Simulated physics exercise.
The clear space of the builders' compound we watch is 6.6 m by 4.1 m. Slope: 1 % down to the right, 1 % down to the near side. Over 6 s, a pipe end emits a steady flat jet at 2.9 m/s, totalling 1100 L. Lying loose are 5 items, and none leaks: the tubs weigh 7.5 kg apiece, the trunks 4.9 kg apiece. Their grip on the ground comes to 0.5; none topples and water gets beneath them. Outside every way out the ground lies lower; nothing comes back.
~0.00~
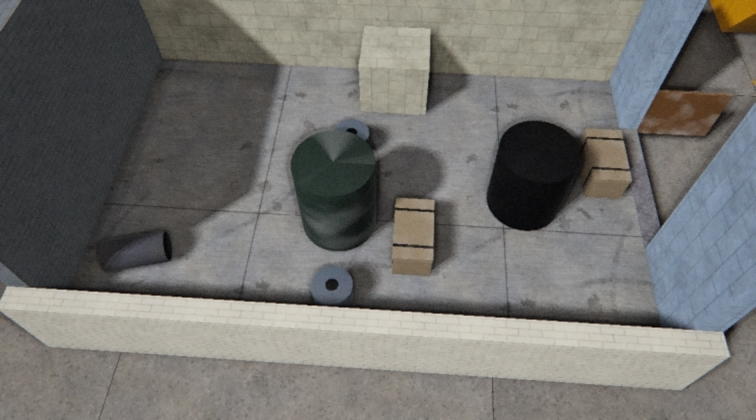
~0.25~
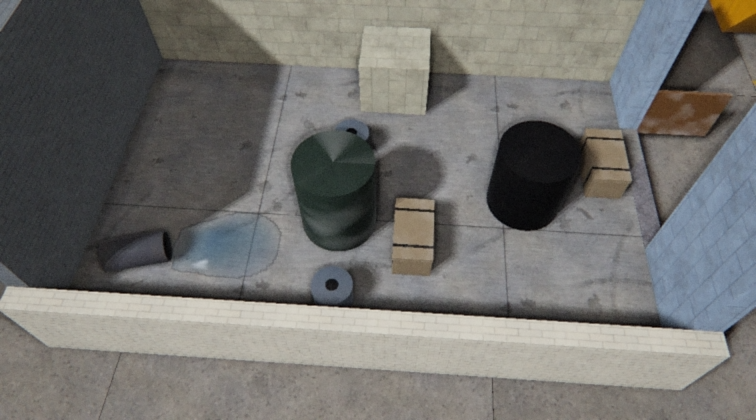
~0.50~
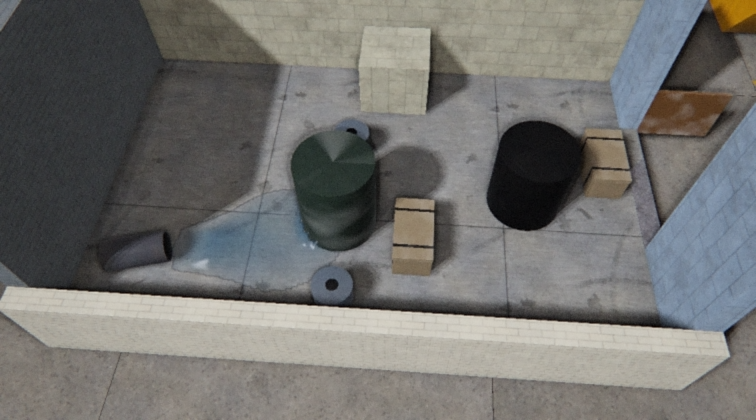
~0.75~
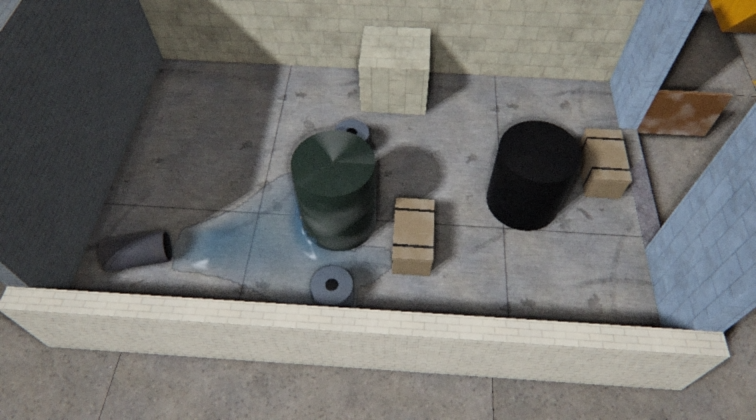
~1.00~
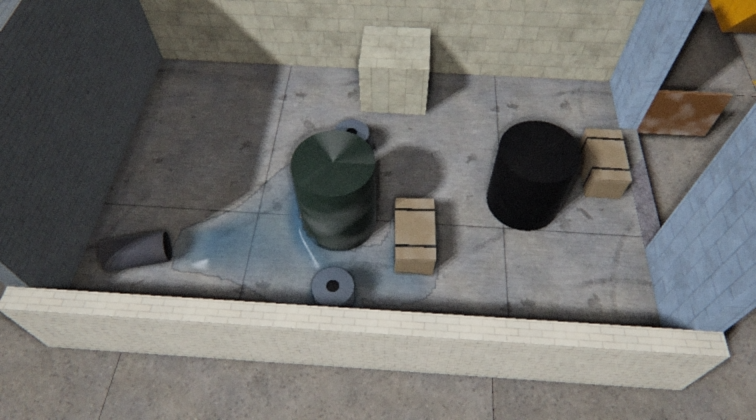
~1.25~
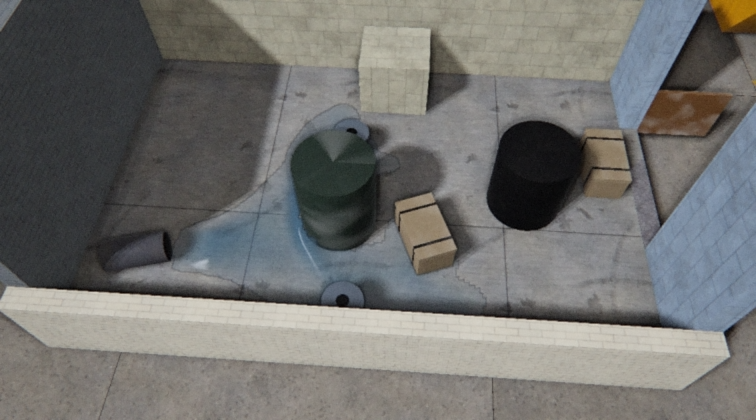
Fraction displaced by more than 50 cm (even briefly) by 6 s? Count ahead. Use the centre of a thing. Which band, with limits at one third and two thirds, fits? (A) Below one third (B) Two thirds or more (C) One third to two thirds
B, two thirds or more.
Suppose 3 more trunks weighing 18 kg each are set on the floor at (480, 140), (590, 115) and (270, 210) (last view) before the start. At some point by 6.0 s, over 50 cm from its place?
Respectively: A smaller shift, a smaller shift, a bigger shift.
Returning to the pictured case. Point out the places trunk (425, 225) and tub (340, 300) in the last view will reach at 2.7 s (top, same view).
Approx. (460, 207); approx. (489, 295).
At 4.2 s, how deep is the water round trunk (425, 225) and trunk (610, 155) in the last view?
Around 2 cm and 2 cm.
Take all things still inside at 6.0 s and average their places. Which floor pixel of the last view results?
The centre sits near (534, 157).
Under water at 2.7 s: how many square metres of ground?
I'd estimate close to 13 m2.
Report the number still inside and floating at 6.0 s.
I count 3.
After 1.8 s 0 of 5 are over 50 cm from their spots; 0 afloat.
After 2.7 s 3 of 5 are over 50 cm from their spots; 1 afloat.
After 4.2 s 3 of 5 are over 50 cm from their spots; 2 afloat.
After 6.0 s 4 of 5 are over 50 cm from their spots, and 4 have been at some point; 3 afloat.
